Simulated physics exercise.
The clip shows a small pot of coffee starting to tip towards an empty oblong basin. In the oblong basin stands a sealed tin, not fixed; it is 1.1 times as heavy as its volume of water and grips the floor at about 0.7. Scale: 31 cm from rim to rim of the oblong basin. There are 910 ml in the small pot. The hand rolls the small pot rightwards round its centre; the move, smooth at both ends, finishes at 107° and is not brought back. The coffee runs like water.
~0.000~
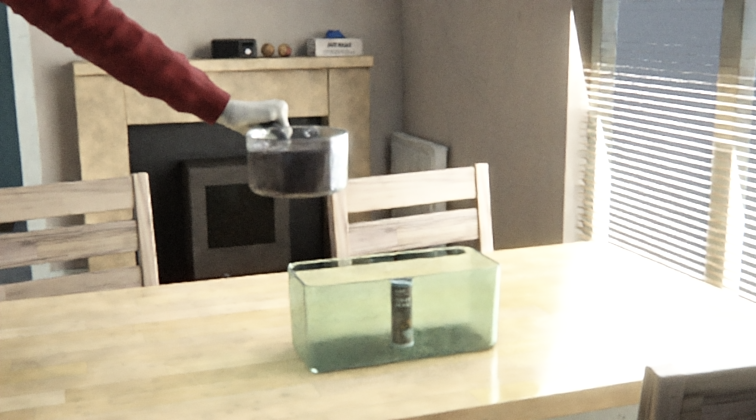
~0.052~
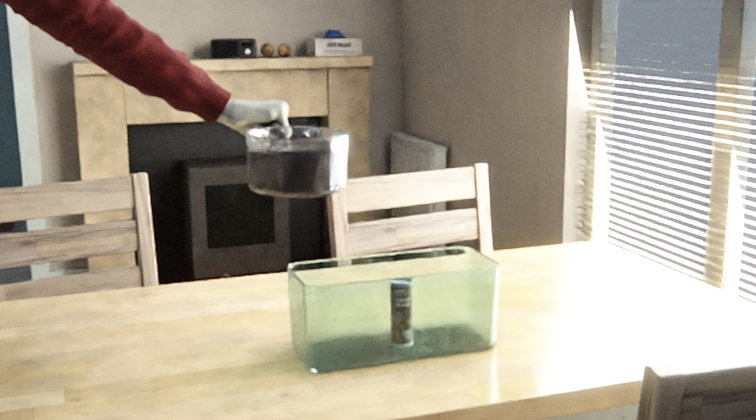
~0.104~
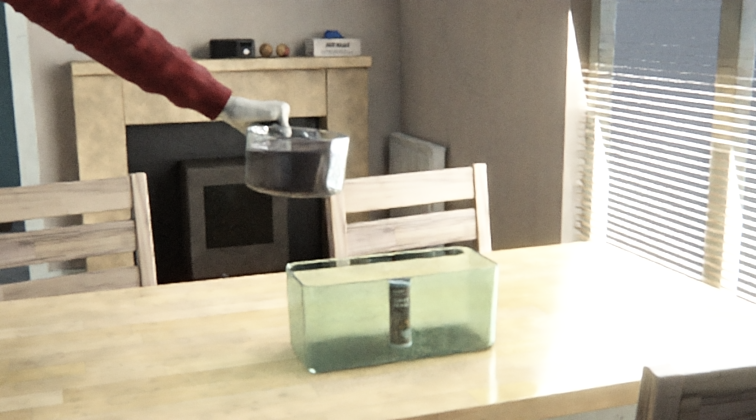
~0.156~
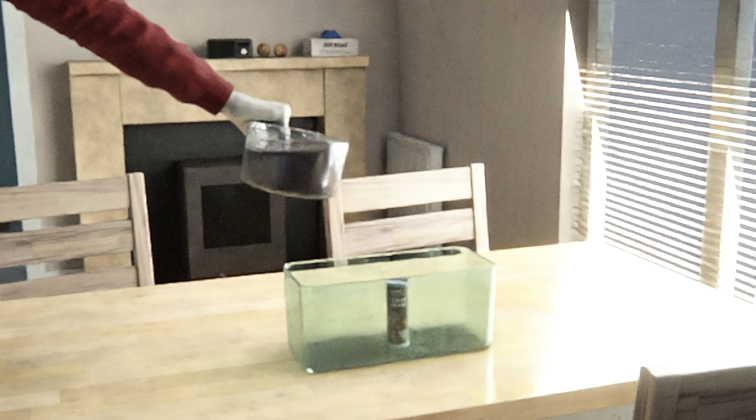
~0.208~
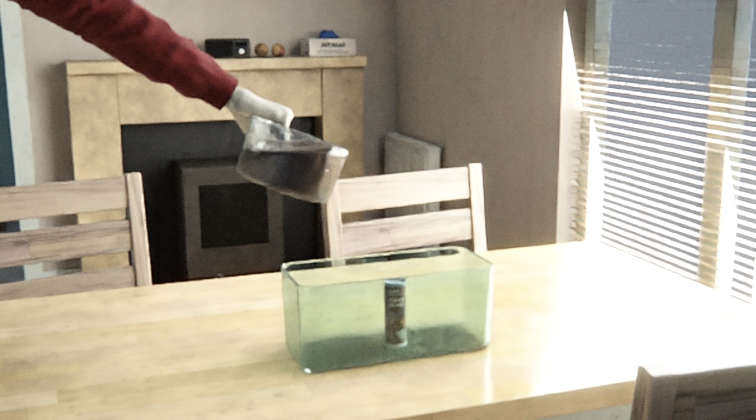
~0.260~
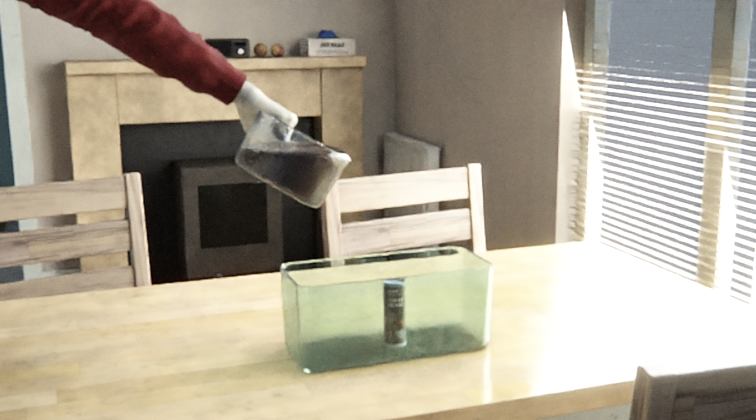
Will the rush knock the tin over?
The tin goes over.
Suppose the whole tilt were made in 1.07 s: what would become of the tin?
Then it remains upright.
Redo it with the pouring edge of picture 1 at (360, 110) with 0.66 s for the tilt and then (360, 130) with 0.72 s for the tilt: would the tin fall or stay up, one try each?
First it keeps standing; then it stays up.
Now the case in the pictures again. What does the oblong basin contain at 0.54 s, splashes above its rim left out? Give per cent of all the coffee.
About 20 per cent.
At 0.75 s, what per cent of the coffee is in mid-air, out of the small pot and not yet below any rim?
Some 9 per cent.
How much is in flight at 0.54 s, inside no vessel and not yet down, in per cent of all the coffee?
Some 48 per cent.
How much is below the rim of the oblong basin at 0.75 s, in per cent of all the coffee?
Near 86 in a hundred.
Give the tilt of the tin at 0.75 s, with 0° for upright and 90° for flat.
It is at some 0°.
After 0.54 s the tilt is 94° and 32 per cent is still to pour; the tin stands where it began.
After 0.75 s the tilt is 107° and 6 per cent is still to pour; the tin stands 2 cm from where it began.
After 0.96 s the tilt is 107° and 0 per cent is still to pour; the tin leans 42°.
After 1.20 s the tilt is 107° and 0 per cent is still to pour; the tin lies on its side.
In the end the tin lies on its side.
